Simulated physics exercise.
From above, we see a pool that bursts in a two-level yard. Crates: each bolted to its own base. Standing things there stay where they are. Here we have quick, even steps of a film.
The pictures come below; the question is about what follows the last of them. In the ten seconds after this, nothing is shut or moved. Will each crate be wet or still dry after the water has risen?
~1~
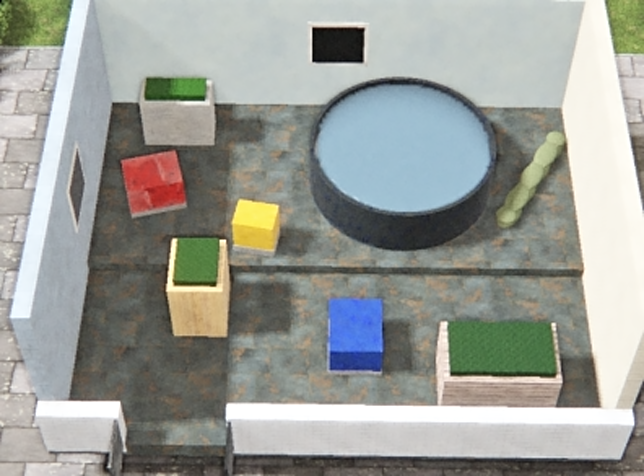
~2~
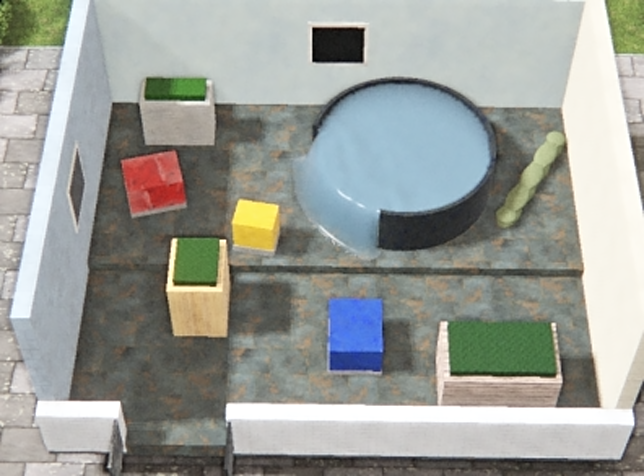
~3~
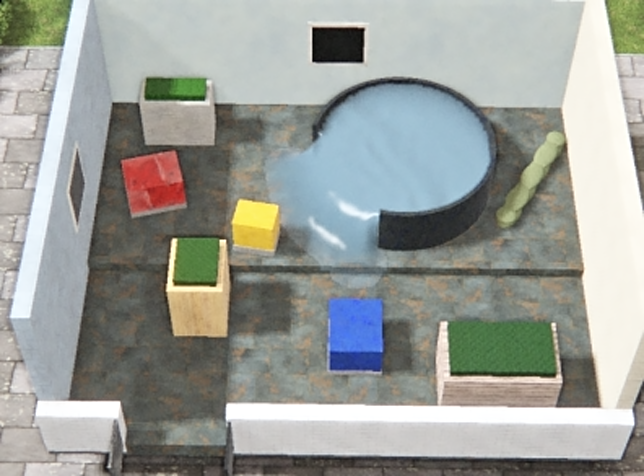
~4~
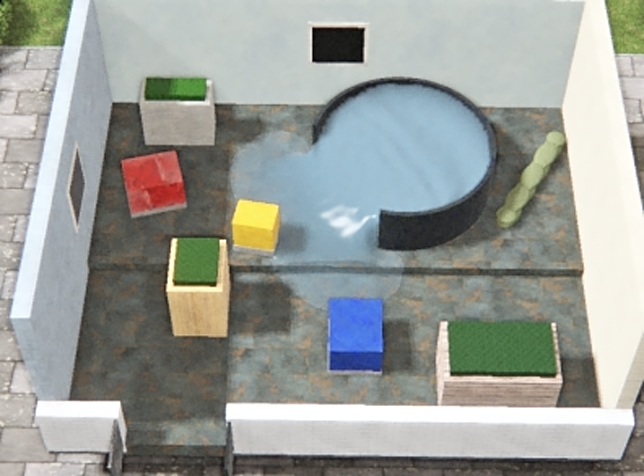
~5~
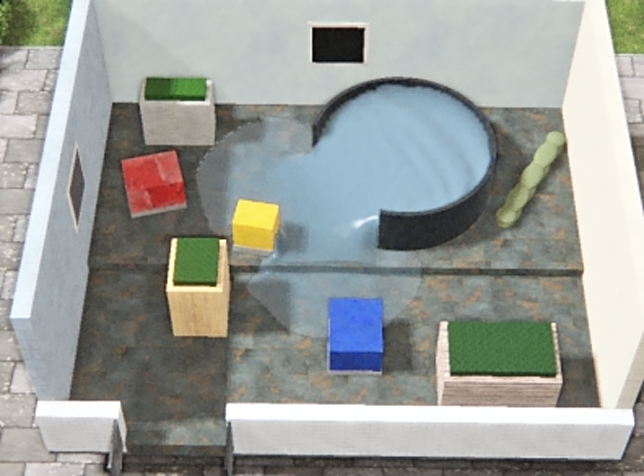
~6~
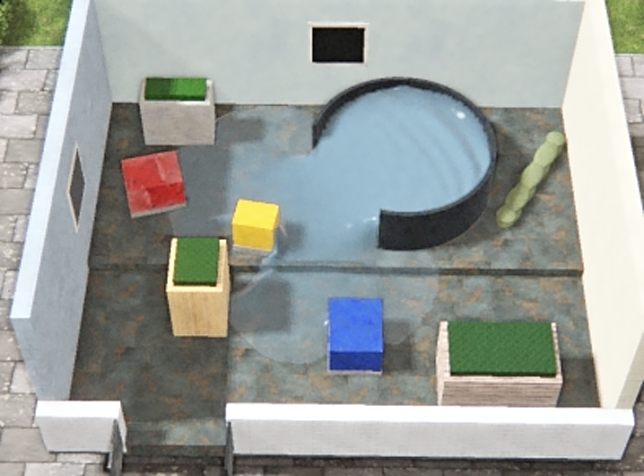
Afterwards the red crate is wet, the blue crate is wet, the yellow crate is wet.
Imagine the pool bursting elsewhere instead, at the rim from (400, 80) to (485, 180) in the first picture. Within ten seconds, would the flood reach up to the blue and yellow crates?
My take: The blue one gets flooded, while the yellow one stays clear.
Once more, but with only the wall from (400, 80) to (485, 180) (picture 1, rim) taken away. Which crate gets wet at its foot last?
That would be the yellow crate.
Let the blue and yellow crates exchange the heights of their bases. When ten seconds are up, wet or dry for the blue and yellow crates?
The blue one is reached, and the yellow one is reached.
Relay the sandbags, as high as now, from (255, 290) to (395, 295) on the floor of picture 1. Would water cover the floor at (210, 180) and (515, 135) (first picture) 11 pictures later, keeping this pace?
Taking the two points in turn, the first is swamped and the second is untouched by the flood.
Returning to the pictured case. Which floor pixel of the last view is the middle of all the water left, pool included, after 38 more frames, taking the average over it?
About (287, 261) in the last view.
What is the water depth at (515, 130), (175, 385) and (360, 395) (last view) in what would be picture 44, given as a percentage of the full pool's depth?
I'd say close to 2, 14 and 12 percent.
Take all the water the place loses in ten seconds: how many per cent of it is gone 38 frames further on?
Roughly 70 percent.
A moment on, water covers 40 % of the floor; the red crate water round its plinth, the blue crate water round its plinth, the yellow crate water round its plinth.
Next, water covers 60 % of the floor; the red crate water round its plinth, the blue crate water round its plinth, the yellow crate water round its plinth.
Then, water covers 75 % of the floor; the red crate water round its plinth, the blue crate water round its plinth, the yellow crate water round its plinth.
Later, water covers 85 % of the floor; the red crate water round its plinth, the blue crate water round its plinth, the yellow crate water round its plinth.
In the end, water covers 90 % of the floor; the red crate was topped, the blue crate was topped, the yellow crate was topped.
